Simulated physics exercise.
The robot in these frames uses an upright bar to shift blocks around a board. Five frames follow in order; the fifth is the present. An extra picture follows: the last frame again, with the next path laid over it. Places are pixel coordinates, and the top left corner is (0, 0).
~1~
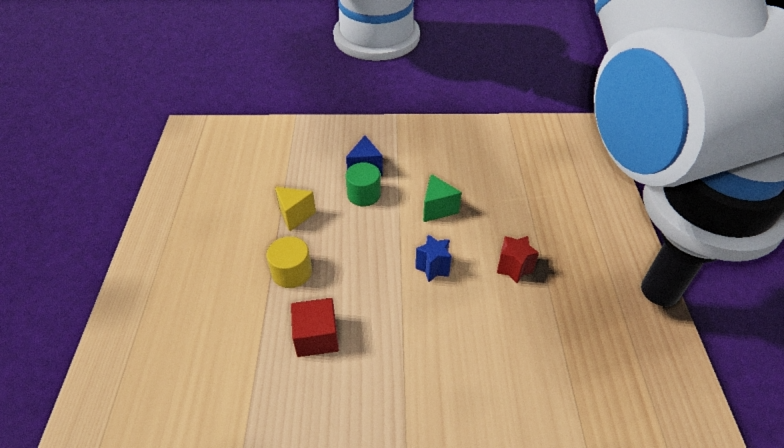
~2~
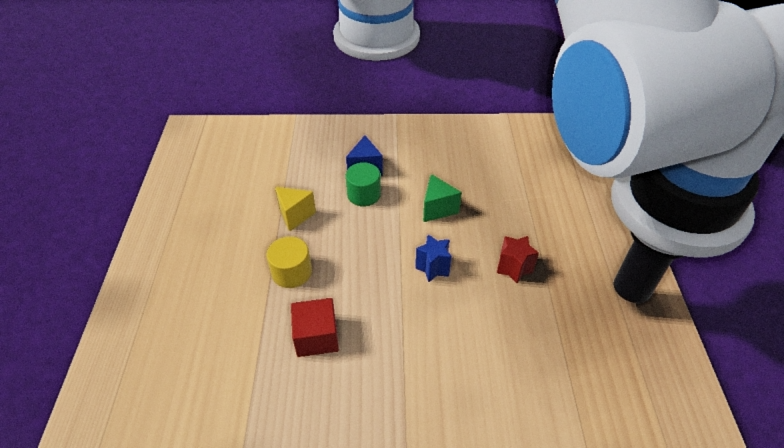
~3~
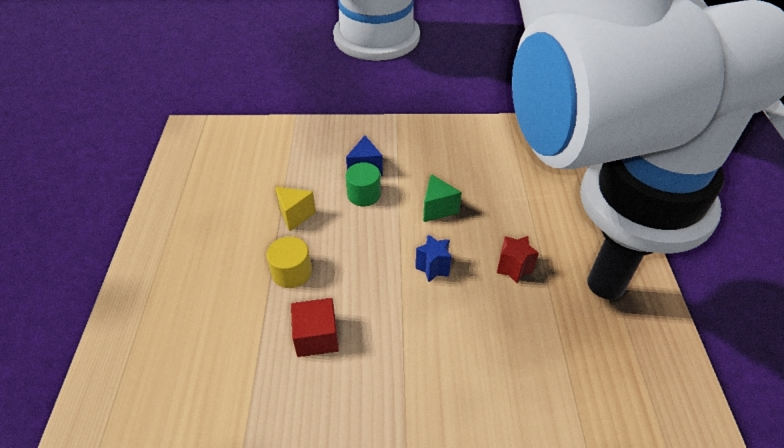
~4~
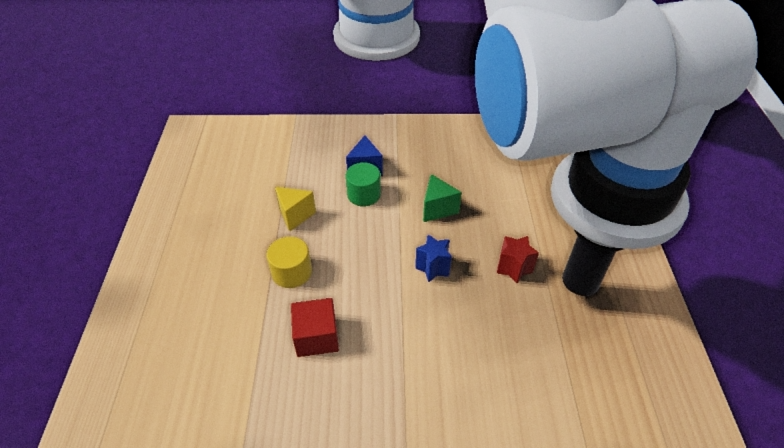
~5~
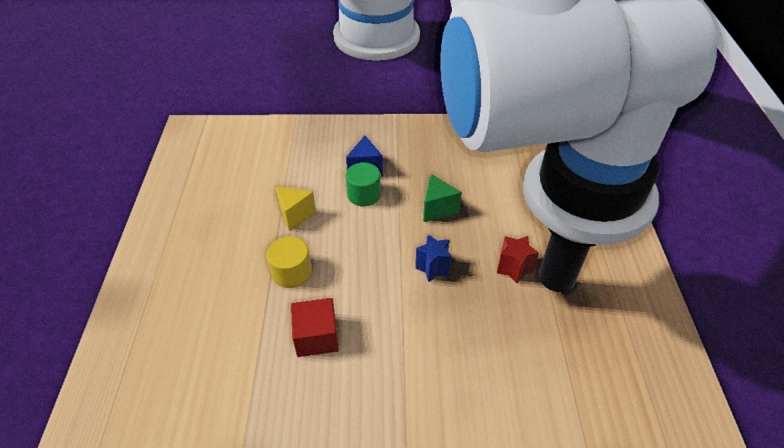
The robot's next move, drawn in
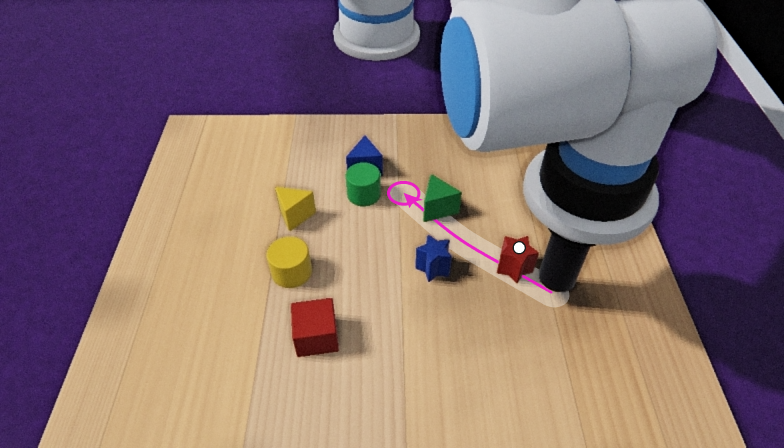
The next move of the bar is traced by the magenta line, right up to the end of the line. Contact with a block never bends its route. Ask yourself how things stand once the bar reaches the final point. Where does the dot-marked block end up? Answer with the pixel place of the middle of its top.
(387, 158)
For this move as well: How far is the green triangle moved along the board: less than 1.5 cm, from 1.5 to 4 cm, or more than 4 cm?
The shift is above 4 cm.
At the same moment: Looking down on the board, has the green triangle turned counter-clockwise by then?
I'd say no.
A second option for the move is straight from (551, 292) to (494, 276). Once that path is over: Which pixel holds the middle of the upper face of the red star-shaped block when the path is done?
I predict (493, 232).
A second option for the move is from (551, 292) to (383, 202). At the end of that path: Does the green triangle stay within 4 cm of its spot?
No
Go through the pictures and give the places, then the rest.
The first frame shows tip of the bar at (660, 291), middles of tops, green cylinder at (363, 173), blue triangle at (364, 148), green triangle at (439, 189), red star-shaped block at (519, 248).
The second frame shows bar at (632, 288), nothing pushed.
The third frame shows bar at (606, 285), nothing pushed.
The fourth frame shows bar at (581, 281), nothing pushed.
The fifth frame shows bar at (557, 278), green cylinder at (363, 173), blue triangle at (364, 148), green triangle at (439, 189), red star-shaped block at (519, 248).
The line goes from (551, 292) over (493, 259) and (443, 227) to (404, 193); the dot is on the red star-shaped block.
The first path, step by step. One third of the way, bar at (497, 245); red star-shaped block at (475, 222).
Two thirds of the way, bar at (445, 212); green triangle at (424, 171), turned 15° clockwise; red star-shaped block at (425, 190).
At the end, bar at (404, 178); green cylinder unmoved; blue triangle at (357, 145); green triangle at (407, 144), turned 60° clockwise; red star-shaped block at (387, 158).
